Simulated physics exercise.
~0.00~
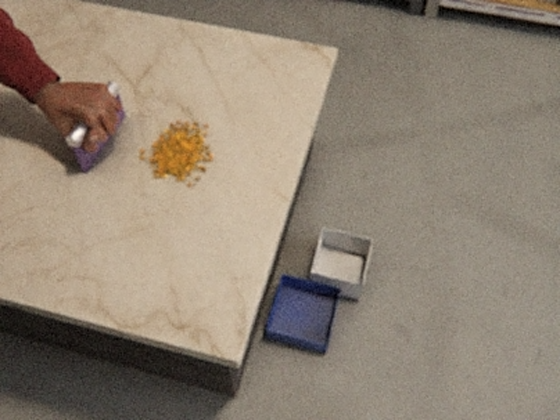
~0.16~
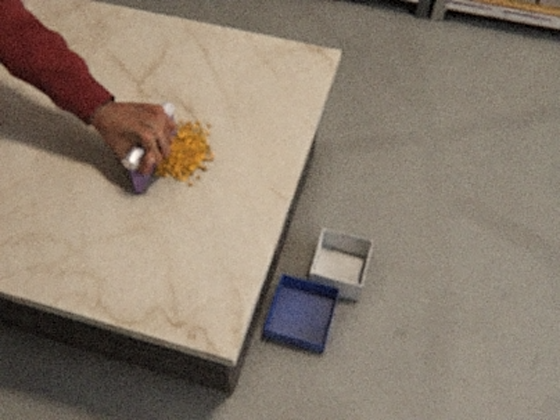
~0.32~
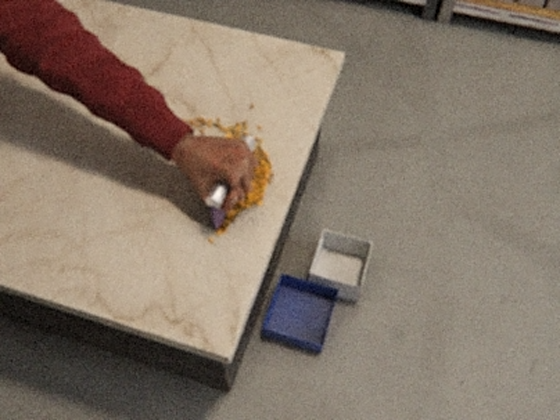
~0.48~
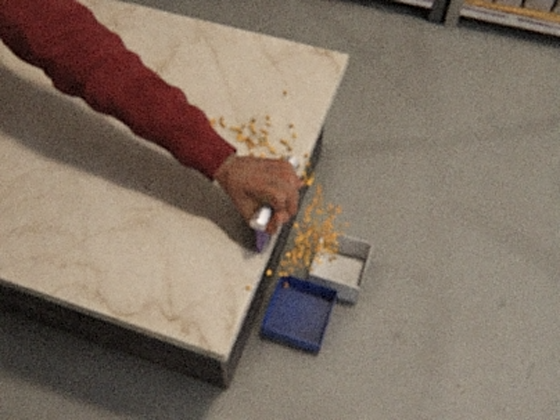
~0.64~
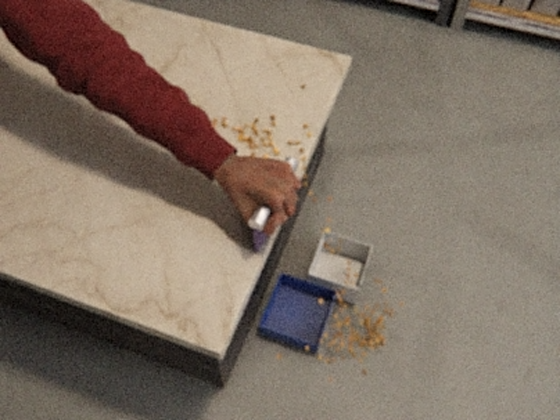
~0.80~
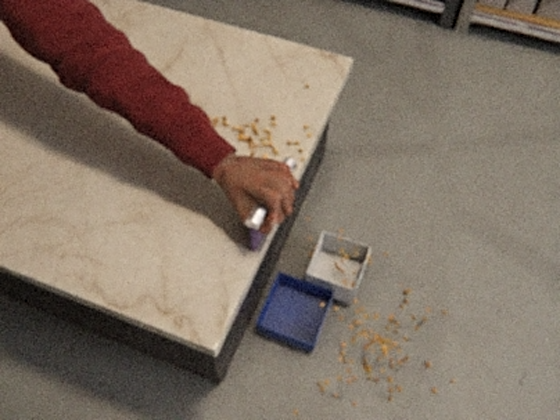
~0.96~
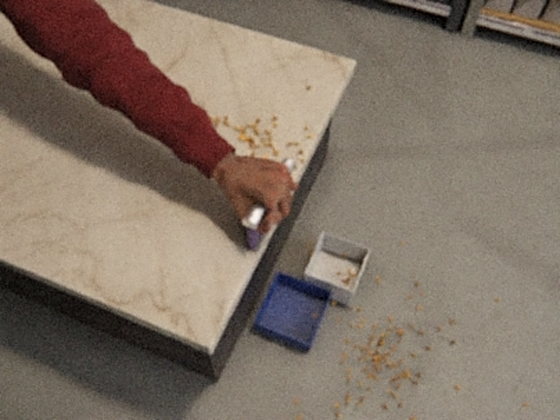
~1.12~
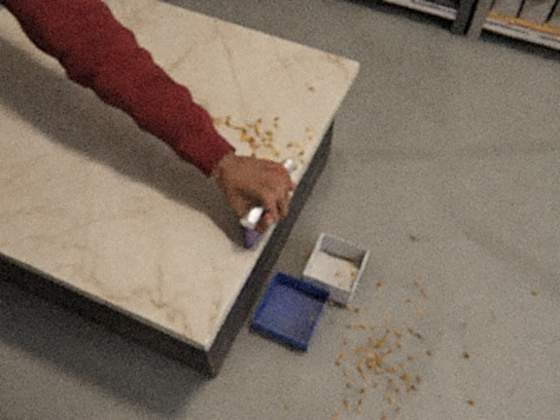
On a marble-patterned tabletop, a hand sweeps yellow kernels rightward off the edge, most scattering on the floor past two tins.
